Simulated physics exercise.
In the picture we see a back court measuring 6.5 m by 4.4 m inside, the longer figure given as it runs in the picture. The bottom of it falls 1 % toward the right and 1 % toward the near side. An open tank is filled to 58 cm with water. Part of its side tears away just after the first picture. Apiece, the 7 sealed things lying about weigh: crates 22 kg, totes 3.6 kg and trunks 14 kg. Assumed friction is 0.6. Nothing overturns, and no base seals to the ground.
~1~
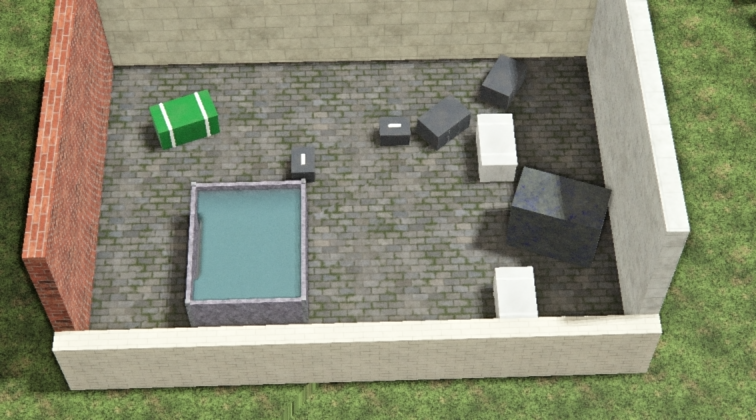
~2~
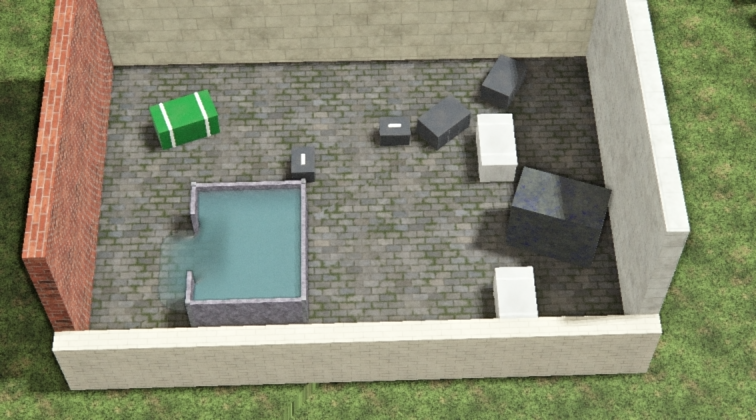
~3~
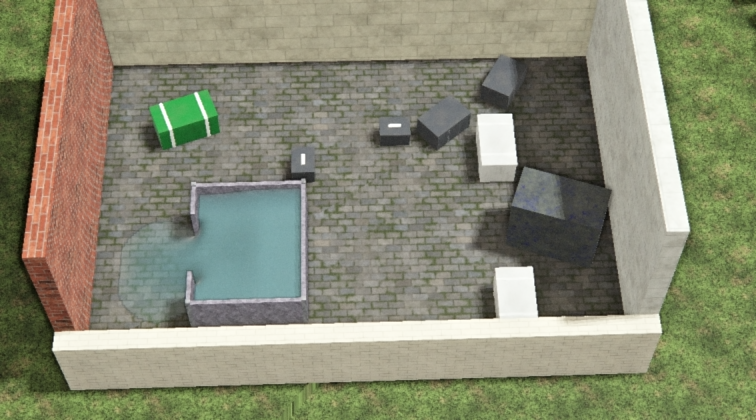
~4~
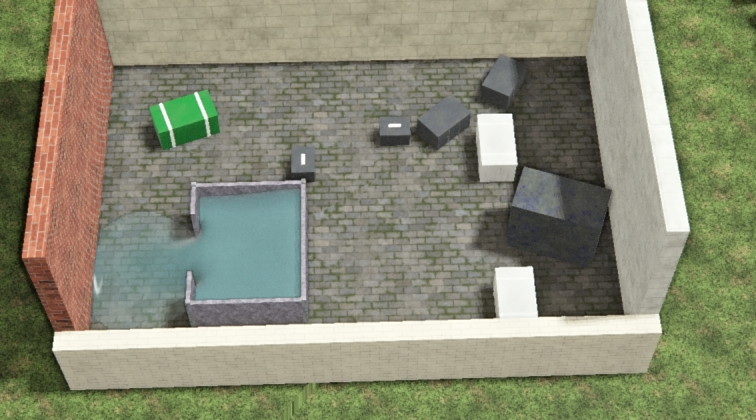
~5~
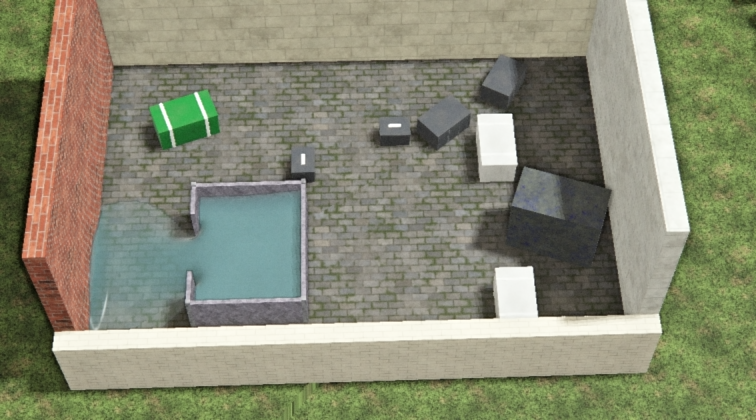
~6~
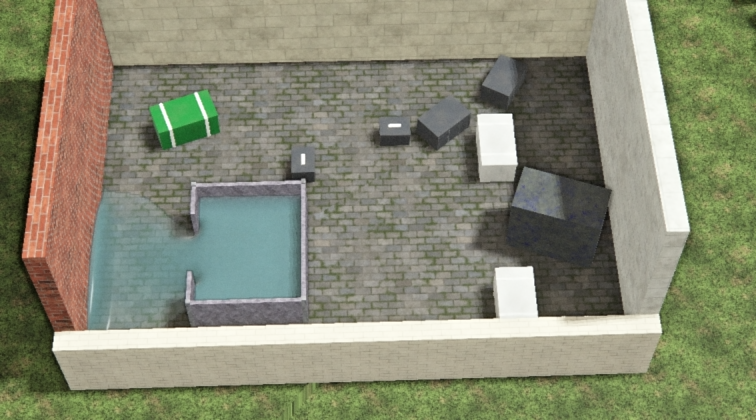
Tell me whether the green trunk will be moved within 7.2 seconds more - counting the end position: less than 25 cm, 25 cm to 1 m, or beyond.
Movement: Big.
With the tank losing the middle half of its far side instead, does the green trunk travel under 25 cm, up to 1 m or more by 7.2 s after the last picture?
I'd say the green trunk gets swept off.
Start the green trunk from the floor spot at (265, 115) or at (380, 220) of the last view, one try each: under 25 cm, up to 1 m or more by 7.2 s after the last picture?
From the first spot it goes a long way, and from the second it does not really budge.
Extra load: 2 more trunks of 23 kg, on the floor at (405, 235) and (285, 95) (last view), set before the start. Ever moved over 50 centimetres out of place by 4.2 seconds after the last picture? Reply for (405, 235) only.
Its travel is smaller than that.
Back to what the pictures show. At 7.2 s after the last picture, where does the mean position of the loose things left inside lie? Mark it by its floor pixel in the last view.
It works out to somewhere near (473, 171) on the floor.
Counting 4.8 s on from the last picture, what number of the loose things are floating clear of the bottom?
At that moment it comes to 2.
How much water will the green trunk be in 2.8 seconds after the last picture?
6 cm or so.
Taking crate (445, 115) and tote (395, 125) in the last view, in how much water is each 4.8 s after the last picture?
About 3 and 4 cm.
Then, 0.9 s after the last picture the green trunk is near (183, 111), 0.0 m from its start, aground; 0 afloat.
Then, 2.8 s after the last picture the green trunk is near (256, 77), 1.1 m from its start, aground; 0 afloat.
Then, 4.8 s after the last picture the green trunk is near (404, 89), 2.9 m from its start, afloat; 2 afloat.
Then, 7.2 s after the last picture the green trunk is near (457, 66), 3.7 m from its start, afloat; 3 afloat.
